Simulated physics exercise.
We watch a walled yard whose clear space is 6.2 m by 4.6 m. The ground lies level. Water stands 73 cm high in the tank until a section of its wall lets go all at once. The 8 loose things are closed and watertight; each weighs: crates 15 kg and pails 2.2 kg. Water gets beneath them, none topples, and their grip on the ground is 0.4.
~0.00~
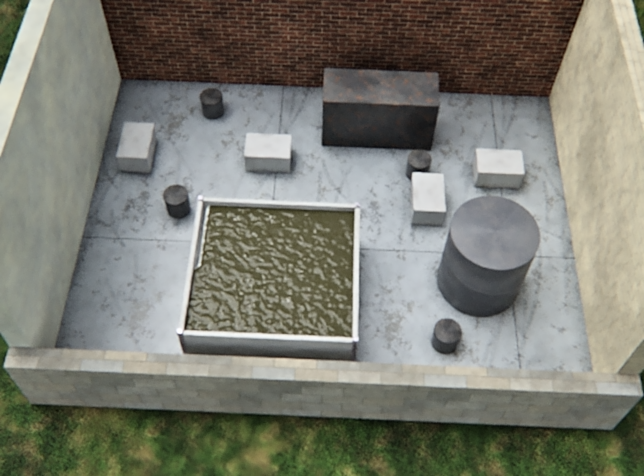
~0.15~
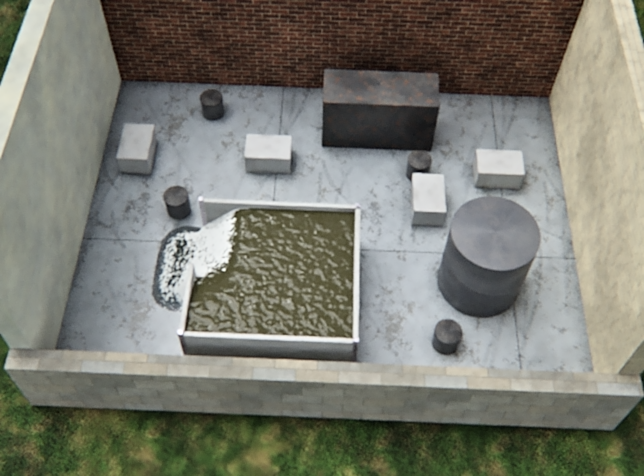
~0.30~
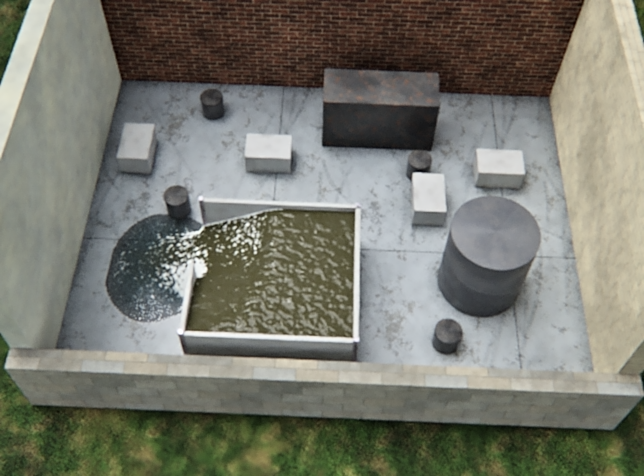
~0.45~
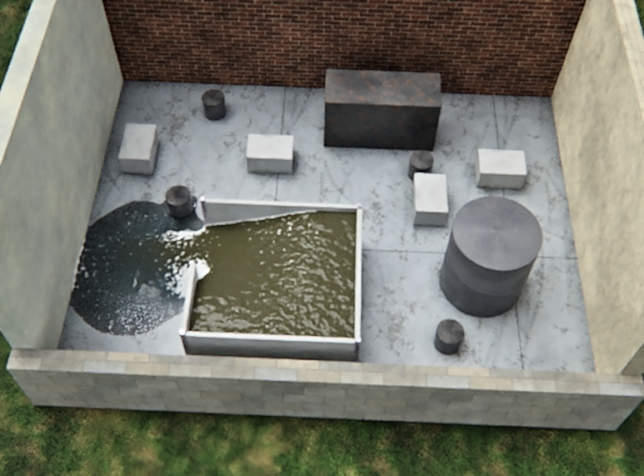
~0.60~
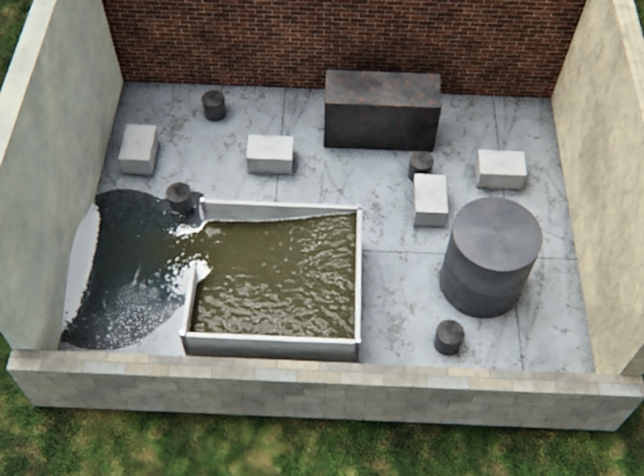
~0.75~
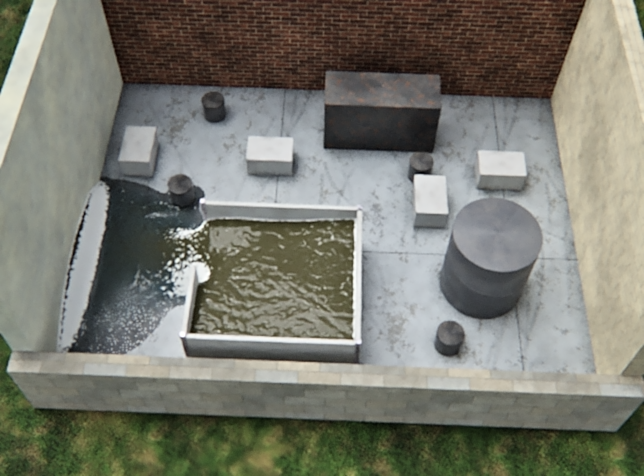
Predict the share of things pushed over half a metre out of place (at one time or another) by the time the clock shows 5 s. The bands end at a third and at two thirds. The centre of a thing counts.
That comes to one to two thirds.
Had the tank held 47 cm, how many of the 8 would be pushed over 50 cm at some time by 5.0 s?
Then 3.
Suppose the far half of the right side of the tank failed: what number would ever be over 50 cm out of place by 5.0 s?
In that case 5 of them.
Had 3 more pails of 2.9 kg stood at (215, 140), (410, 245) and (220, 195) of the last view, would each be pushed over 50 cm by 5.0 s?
In turn: More, under, less.
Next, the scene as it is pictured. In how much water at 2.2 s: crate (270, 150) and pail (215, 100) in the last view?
About 0 and 3 cm.
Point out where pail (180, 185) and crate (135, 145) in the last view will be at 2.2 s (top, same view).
Near (232, 125) and (212, 84).
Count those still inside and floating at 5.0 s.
At that moment 1.
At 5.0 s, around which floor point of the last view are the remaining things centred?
Near (391, 215).
After 1.1 s 1 of 8 are over 50 cm from their spots; 0 afloat.
After 2.2 s 2 of 8 are over 50 cm from their spots; 0 afloat.
After 3.5 s 3 of 8 are over 50 cm from their spots; 2 afloat.
After 5.0 s 4 of 8 are over 50 cm from their spots, and 4 have been at some point; 1 afloat.
